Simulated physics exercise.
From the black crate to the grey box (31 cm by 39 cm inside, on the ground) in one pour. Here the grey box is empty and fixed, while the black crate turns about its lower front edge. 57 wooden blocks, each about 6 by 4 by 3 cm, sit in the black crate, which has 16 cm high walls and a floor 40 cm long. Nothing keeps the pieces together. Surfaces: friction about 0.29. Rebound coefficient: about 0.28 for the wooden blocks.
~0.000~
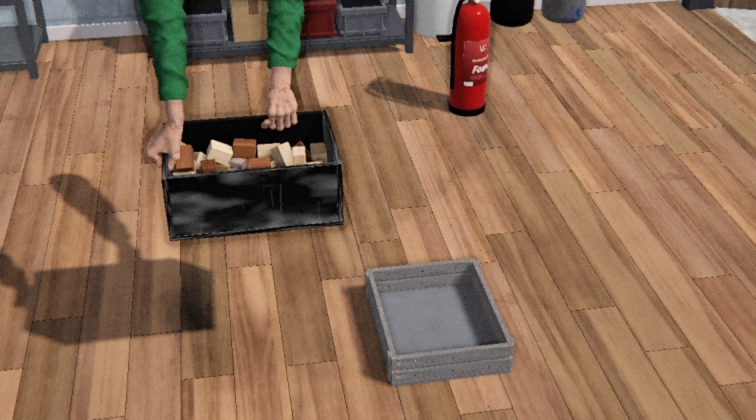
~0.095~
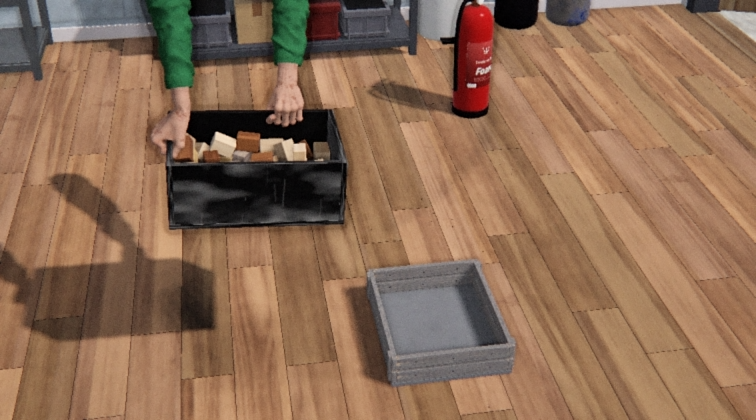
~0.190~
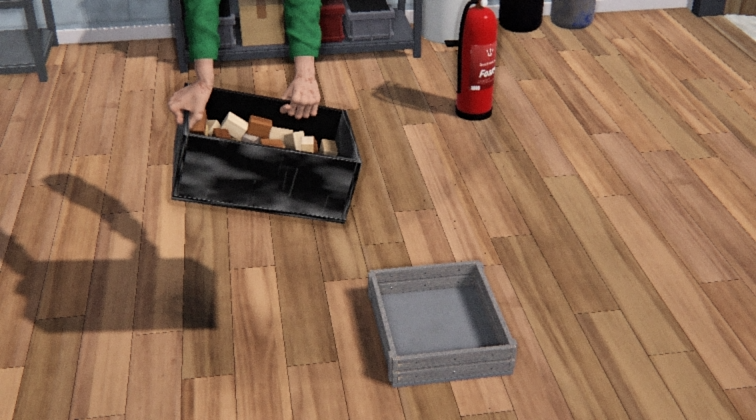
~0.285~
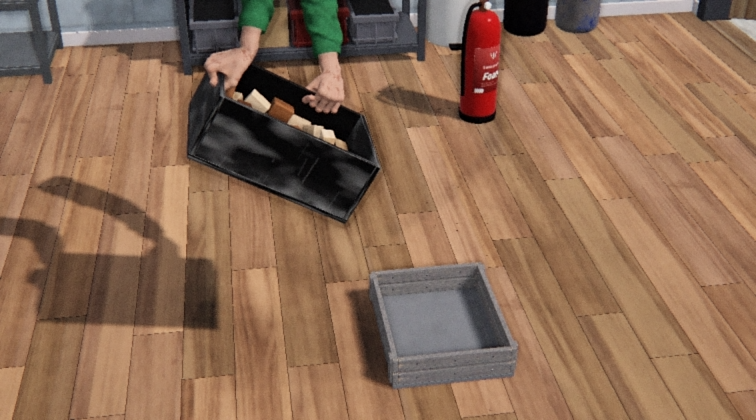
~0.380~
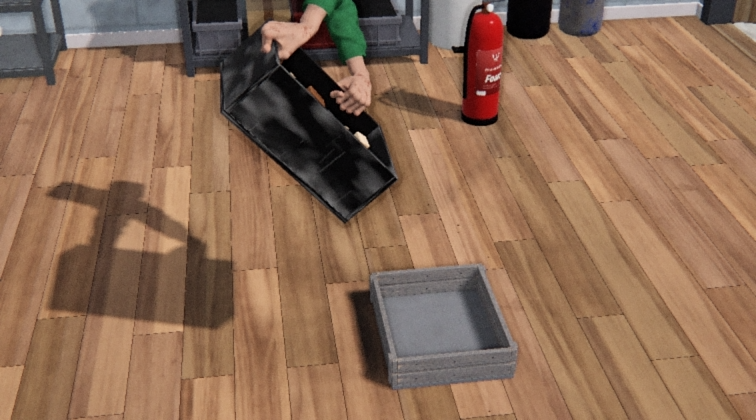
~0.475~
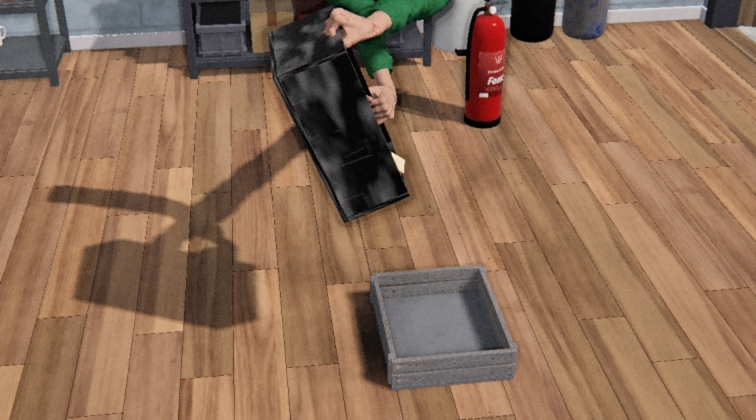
A black crate of brown and cream wooden blocks, gripped by the hands of a person in green sleeves, rises slightly and then tilts steeply, its left end swinging upward as its underside turns toward us. The camera, looking down on a plank floor indoors, shifts very slightly. A grey box sits still in front, with a red fire extinguisher behind to the right, near shelving.
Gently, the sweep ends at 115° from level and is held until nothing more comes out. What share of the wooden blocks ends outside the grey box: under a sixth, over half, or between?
Of the wooden blocks, a sixth through one half miss the grey box and stay outside it.
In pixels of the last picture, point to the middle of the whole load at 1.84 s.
Centre: Approx. (480, 324).
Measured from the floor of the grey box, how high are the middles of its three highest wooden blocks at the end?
Near 7 centimetres, I'd say.
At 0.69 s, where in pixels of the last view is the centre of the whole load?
(389, 156).
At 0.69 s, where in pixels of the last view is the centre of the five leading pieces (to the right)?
Around (450, 164) in pixels.
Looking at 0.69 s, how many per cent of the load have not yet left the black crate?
It comes to near 80 percent of it.
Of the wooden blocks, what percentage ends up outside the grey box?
Roughly 40 percent.
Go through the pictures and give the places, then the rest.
In the first picture (places track the rim corner closest to us here; the camera moves round a little), black crate (167, 177); grey box (396, 357); tipped 0°; all still inside.
In the second picture, black crate (172, 164); tipped 4°.
In the third picture, black crate (189, 134); tipped 15°.
In the fourth picture, black crate (225, 97); tipped 31°.
In the fifth picture, black crate (281, 65); tipped 49°.
In the sixth picture, black crate (347, 52); grey box (397, 360); tipped 69°; all still inside.
After 0.69 s, tilt 105°; 46 still in the black crate and 11 in the air.
After 0.97 s, tilt 115°; 12 still in the black crate, 9 in the grey box, 17 outside the grey box and 19 in the air.
After 1.35 s, tilt 115°; 31 in the grey box, 22 outside the grey box and 4 in the air.
Outcome (at 1.84 s), 35 in the grey box and 22 outside the grey box. Asked share, 22 of 57, 39 per cent.
